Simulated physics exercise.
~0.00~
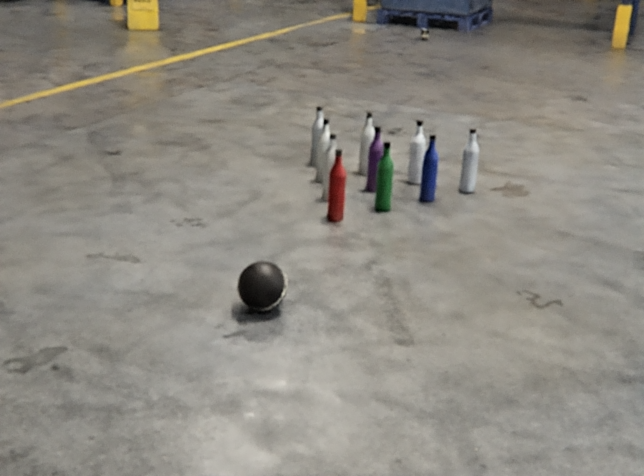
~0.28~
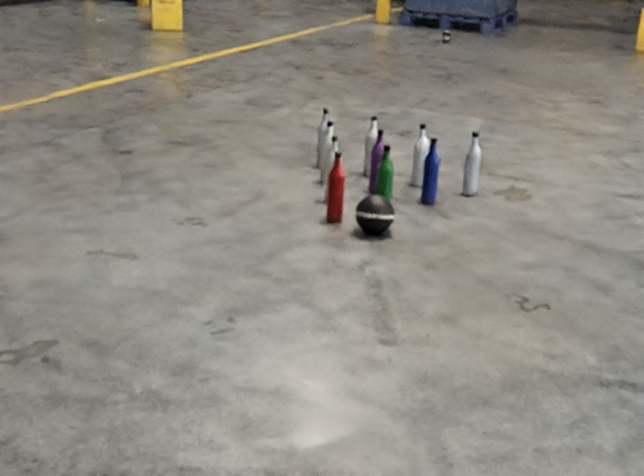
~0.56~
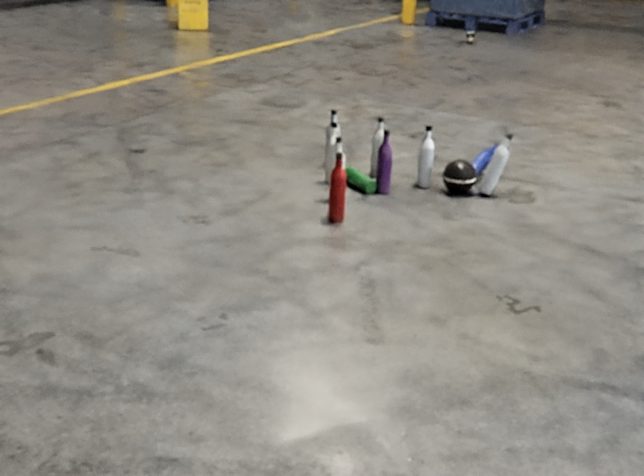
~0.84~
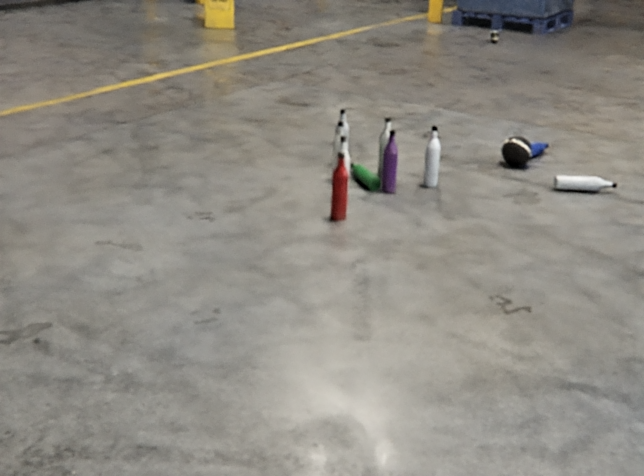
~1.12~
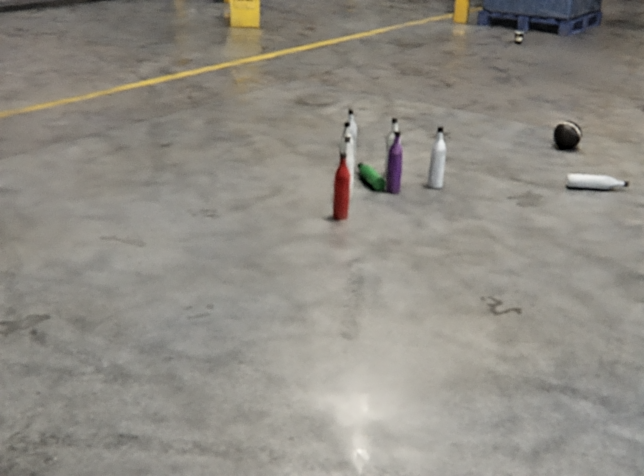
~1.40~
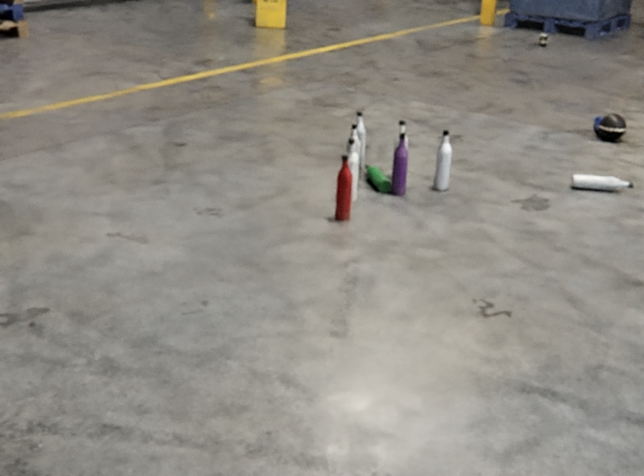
Black ball rolling into a wedge of capped bottles, toppling the green, blue and a white one, then rolling away right.
